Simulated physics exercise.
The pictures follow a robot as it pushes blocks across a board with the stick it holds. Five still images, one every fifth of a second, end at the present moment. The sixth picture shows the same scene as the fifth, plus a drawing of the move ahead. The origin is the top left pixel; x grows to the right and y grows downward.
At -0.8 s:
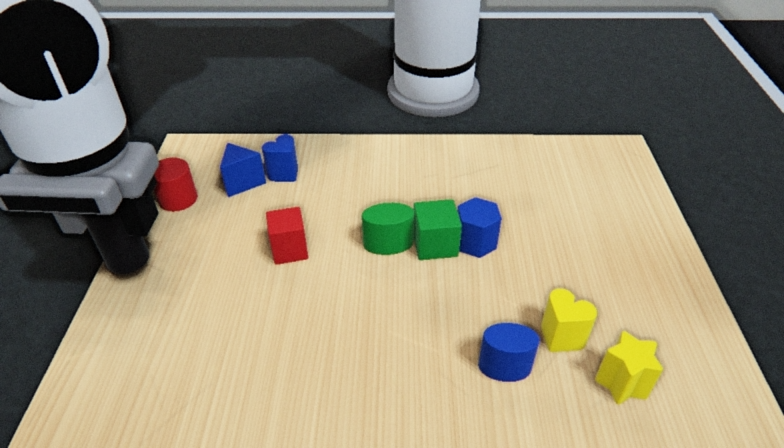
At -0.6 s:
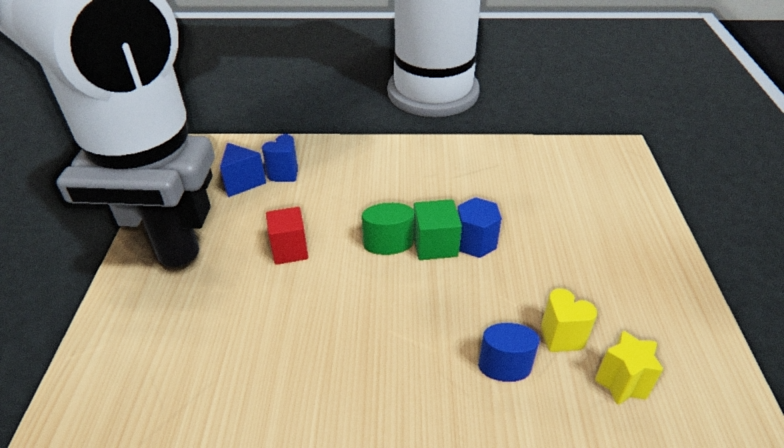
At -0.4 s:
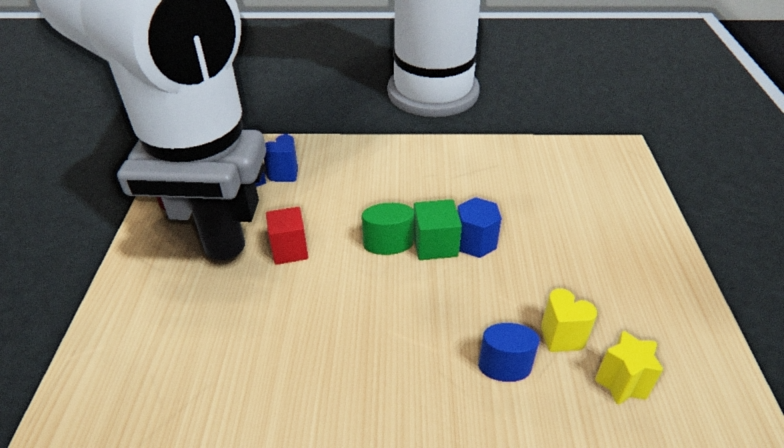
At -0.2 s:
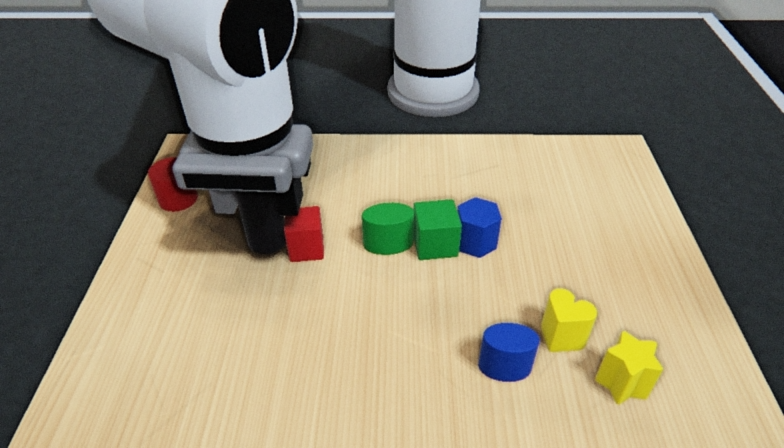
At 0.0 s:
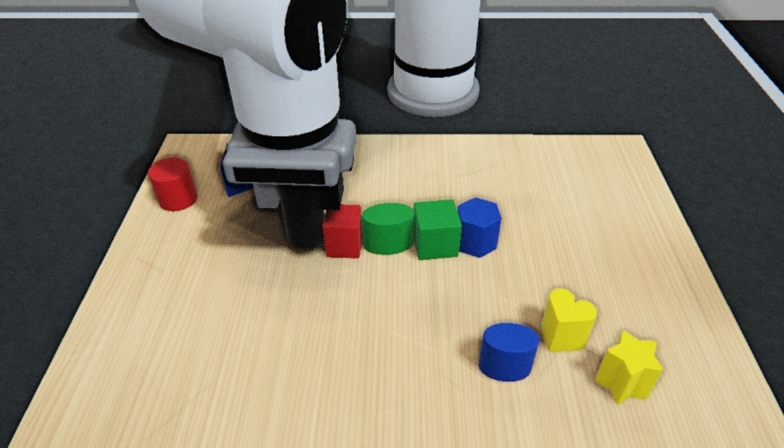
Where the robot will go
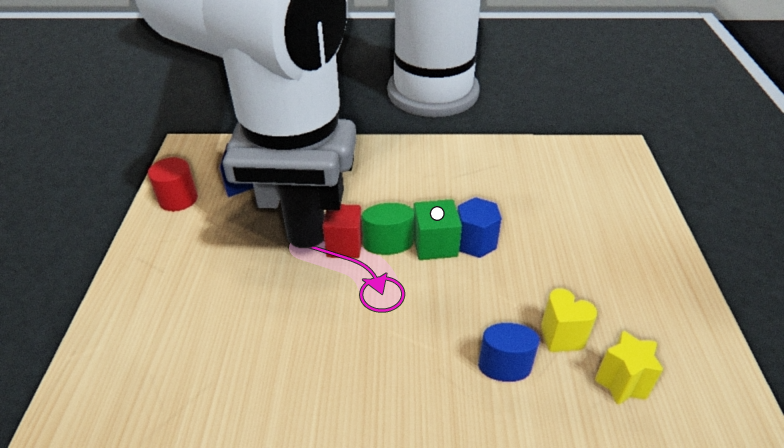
The clip shows a robot arm moving right across a wooden board of coloured blocks, its dark stick reaching a red square block and pushing it right until it sits beside the green oval block, while the other blocks stay put.
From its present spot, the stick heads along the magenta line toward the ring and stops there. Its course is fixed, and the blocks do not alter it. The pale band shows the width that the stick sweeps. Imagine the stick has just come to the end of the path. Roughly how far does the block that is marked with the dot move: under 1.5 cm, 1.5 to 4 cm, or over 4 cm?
My prediction: Between 1.5 and 4 cm.
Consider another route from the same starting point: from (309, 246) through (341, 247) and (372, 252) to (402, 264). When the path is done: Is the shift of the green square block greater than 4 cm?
I believe so.
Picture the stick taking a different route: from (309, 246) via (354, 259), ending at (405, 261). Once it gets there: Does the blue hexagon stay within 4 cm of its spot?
It seems so.
The drawn path runs from (309, 246) by way of (339, 256) and (368, 269) to (382, 294); the dot is on the green square block.
What follows on the original path. One third of the way, stick at (339, 245); red square block at (376, 223); green oval block at (416, 209), turned 35° anticlockwise; green square block at (459, 205), turned 25° clockwise; blue hexagon at (500, 213), turned 20° clockwise.
Two thirds of the way, stick at (368, 258); red square block at (406, 228), turned 40° anticlockwise; green oval block at (427, 202), turned 65° anticlockwise; green square block at (467, 202), turned 30° clockwise; blue hexagon at (507, 213), turned 25° clockwise.
At the end, stick at (382, 283); red square block at (408, 229), turned 50° anticlockwise; green oval block at (428, 202), turned 70° anticlockwise; green square block at (467, 202), turned 30° clockwise; blue hexagon at (507, 213), turned 25° clockwise.
